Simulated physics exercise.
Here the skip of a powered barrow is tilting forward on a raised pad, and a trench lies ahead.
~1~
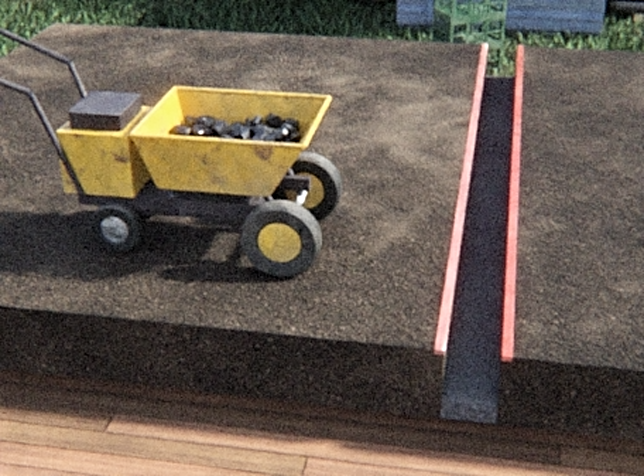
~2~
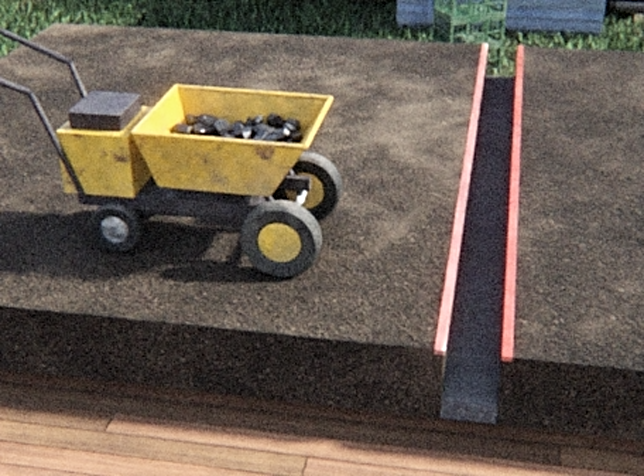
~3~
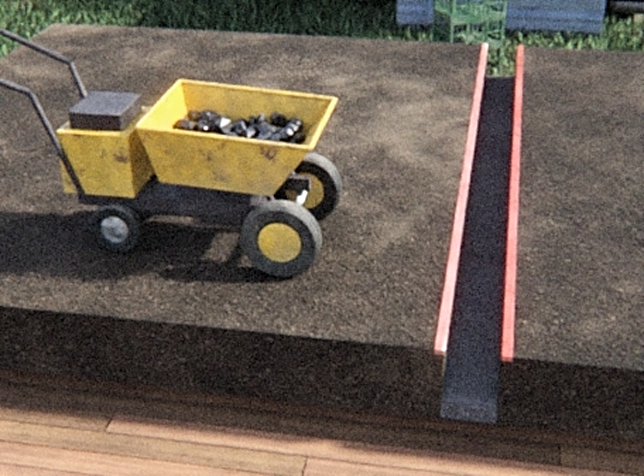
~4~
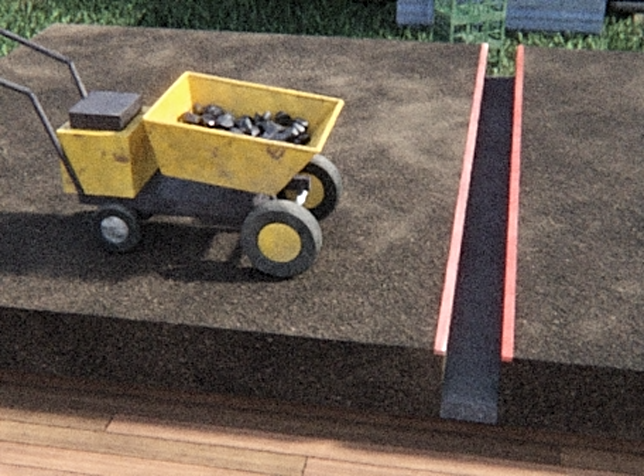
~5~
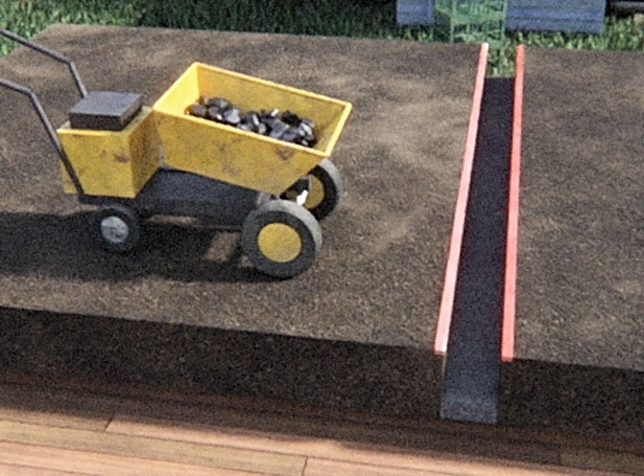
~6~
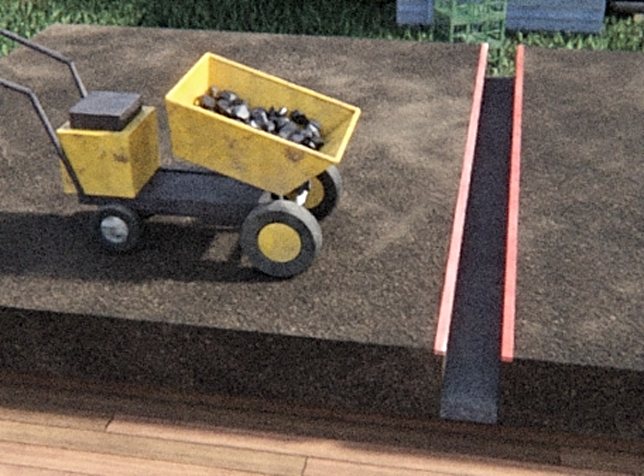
On a raised dark pad above wooden planks, a yellow powered barrow loaded with black lumps stands left of a narrow, red-edged trench. Its skip starts out level, then tilts forward to the right, barely at first and then clearly, its back end rising while the wheels stay in place.
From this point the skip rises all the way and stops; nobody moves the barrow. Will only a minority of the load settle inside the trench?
Ends mostly outside.
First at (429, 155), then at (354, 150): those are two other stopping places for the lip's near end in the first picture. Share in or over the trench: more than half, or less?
First spot a minority of it, second spot the bulk of it.
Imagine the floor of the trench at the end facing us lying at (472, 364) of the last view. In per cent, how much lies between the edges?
About 30 per cent.
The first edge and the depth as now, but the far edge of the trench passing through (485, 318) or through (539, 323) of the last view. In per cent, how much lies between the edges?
About 30 and 40 per cent.
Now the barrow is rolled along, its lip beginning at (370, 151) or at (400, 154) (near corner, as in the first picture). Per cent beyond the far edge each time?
Result: Try 1 = 10 %, try 2 = 50 %.
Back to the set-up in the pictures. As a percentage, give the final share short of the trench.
My estimate is close to 60 in a hundred.
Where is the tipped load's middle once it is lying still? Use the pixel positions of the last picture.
Roughly at pixel (434, 253).
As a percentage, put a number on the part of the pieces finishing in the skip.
Estimate: Near 0 %.
Shortly afterwards, skip tipped steeply; the whole lot in the skip.
Next, skip tipped right over; all but a few in the skip; only a few short of the trench.
Some moments later, skip tipped right over; near a third in the skip; near half short of the trench; near a quarter in or heaped over the trench; only a few beyond it; only a few falling.
In the end, skip tipped right over; only a few in the skip; near two thirds short of the trench; near a third in or heaped over the trench; only a few beyond it.
